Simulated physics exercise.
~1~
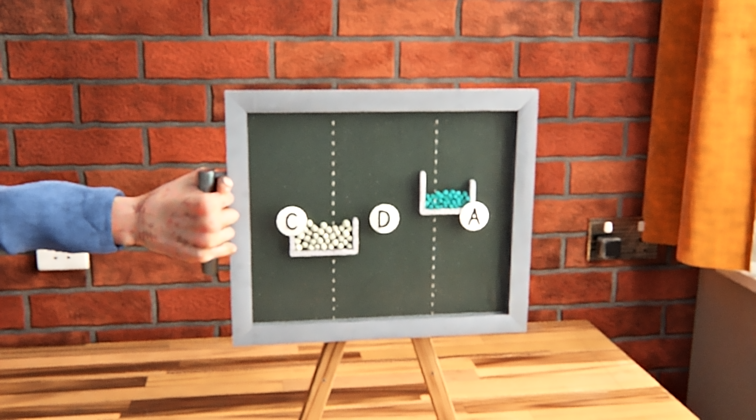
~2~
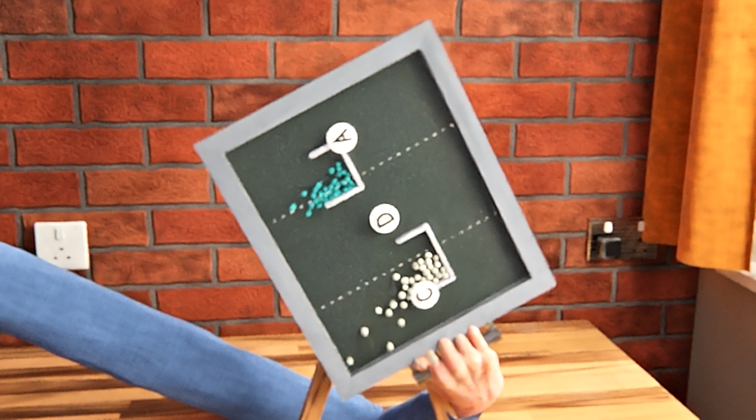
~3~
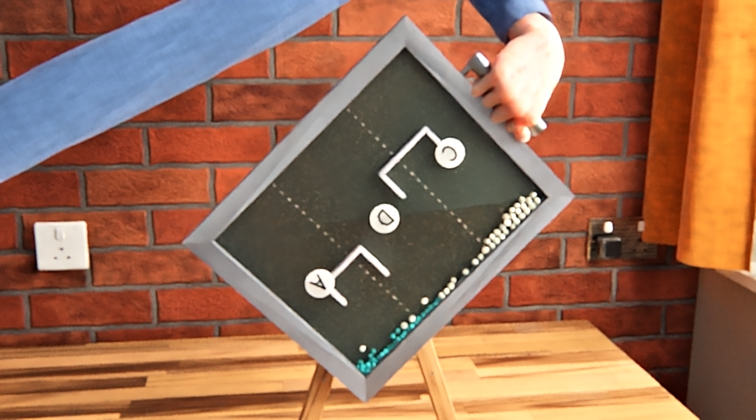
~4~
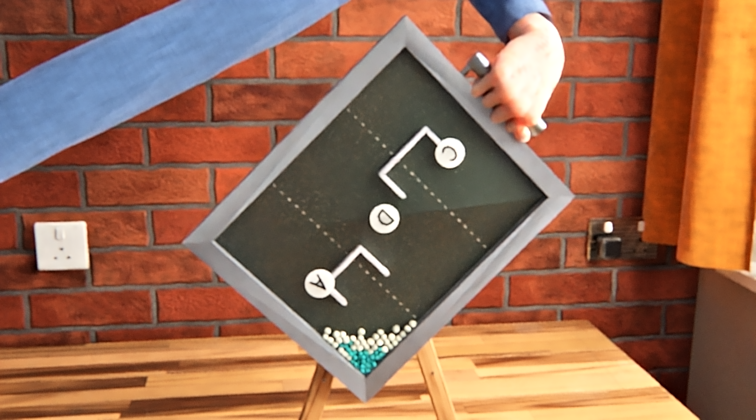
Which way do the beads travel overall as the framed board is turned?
The beads move down, spilling from their trays and ending in a heap at the lowest corner of the frame.
